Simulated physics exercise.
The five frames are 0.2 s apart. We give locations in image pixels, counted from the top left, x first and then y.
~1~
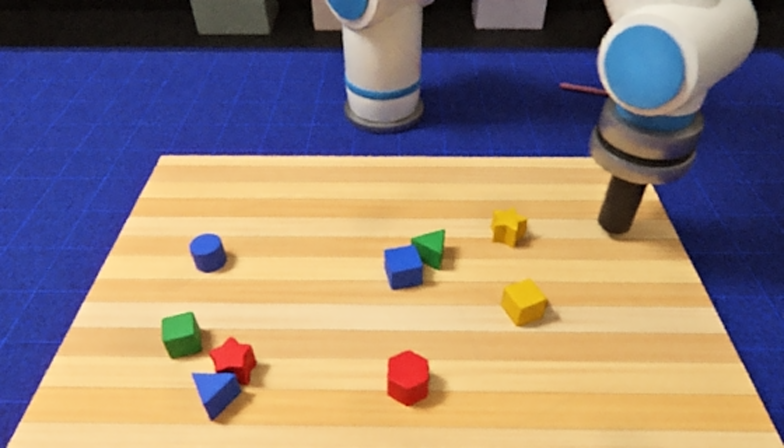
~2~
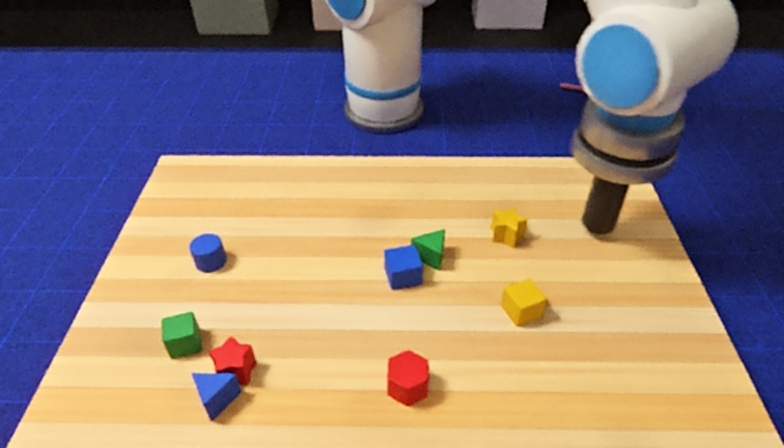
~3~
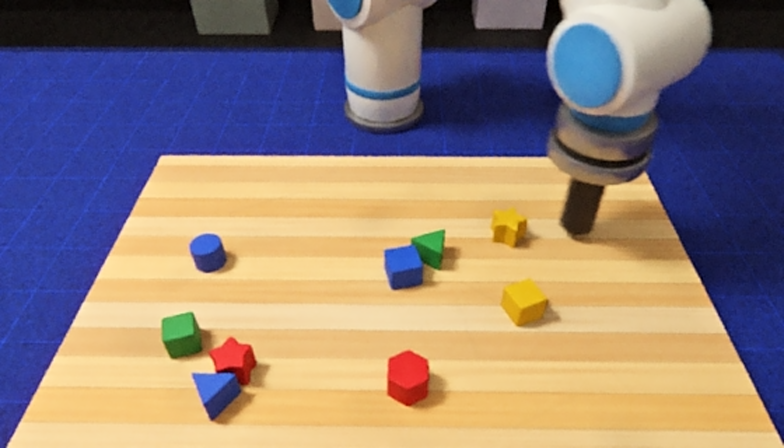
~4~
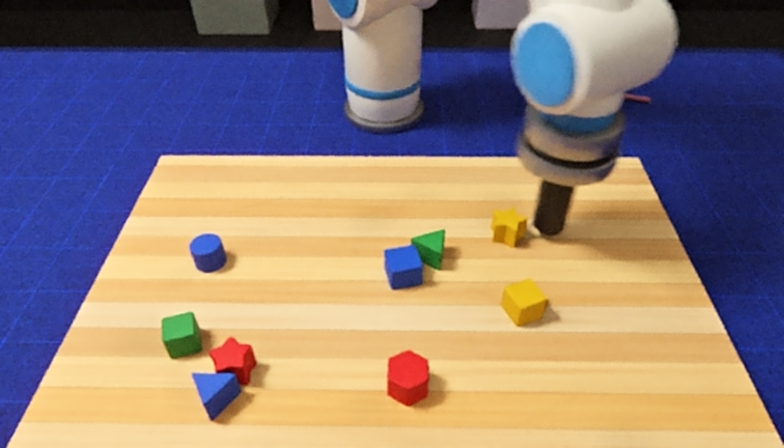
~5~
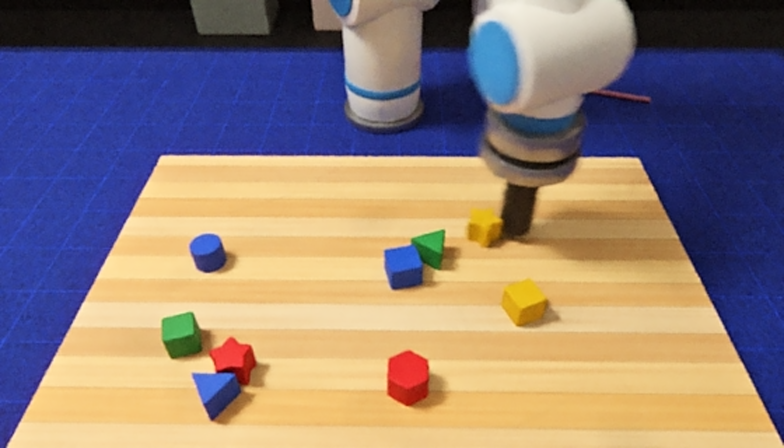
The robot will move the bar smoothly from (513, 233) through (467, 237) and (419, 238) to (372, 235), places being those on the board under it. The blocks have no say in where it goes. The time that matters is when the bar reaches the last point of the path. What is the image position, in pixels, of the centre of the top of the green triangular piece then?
The top centre is at (380, 242).
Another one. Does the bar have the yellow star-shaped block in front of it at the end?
Yes, that is what happens.
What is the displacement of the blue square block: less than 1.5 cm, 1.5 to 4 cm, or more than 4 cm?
Final distance: Less than 1.5 cm.
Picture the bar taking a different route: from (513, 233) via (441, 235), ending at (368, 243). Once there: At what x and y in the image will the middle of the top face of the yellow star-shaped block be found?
The yellow star-shaped block ends near (338, 225).
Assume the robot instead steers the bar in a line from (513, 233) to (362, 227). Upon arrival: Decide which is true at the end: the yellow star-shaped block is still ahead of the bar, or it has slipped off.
Carried ahead at the end.
The first path, step by step. One third of the way, bar (467, 229); blue square block (401, 259); green triangular piece (425, 239), turned 25° anticlockwise; yellow star-shaped block (439, 220), turned 15° clockwise.
Two thirds of the way, bar (418, 230); blue square block (399, 262); green triangular piece (383, 241), turned 80° anticlockwise; yellow star-shaped block (389, 221), turned 20° clockwise.
At the end, bar (372, 227); blue square block (399, 262); green triangular piece (380, 242), turned 90° anticlockwise; yellow star-shaped block (342, 217), turned 20° clockwise.
